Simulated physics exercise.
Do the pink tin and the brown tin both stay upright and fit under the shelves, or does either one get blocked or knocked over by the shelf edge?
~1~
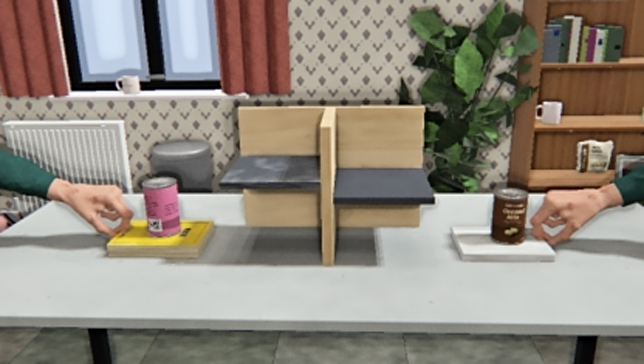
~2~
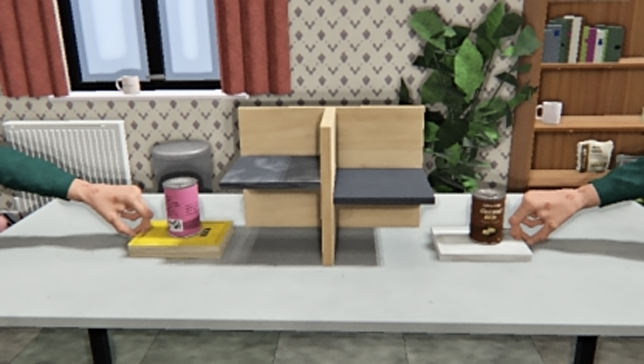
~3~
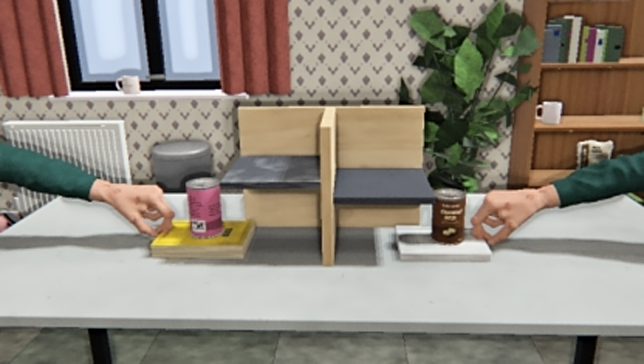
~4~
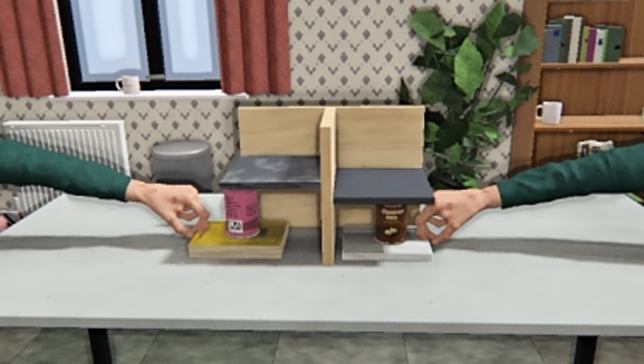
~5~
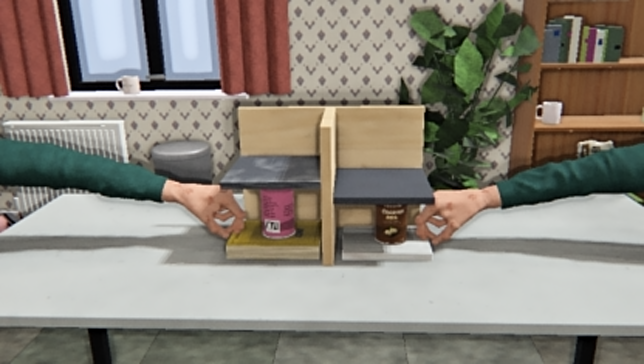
Both tins fit. The pink tin and the brown tin each slide in under the shelf and stay upright on their bases.
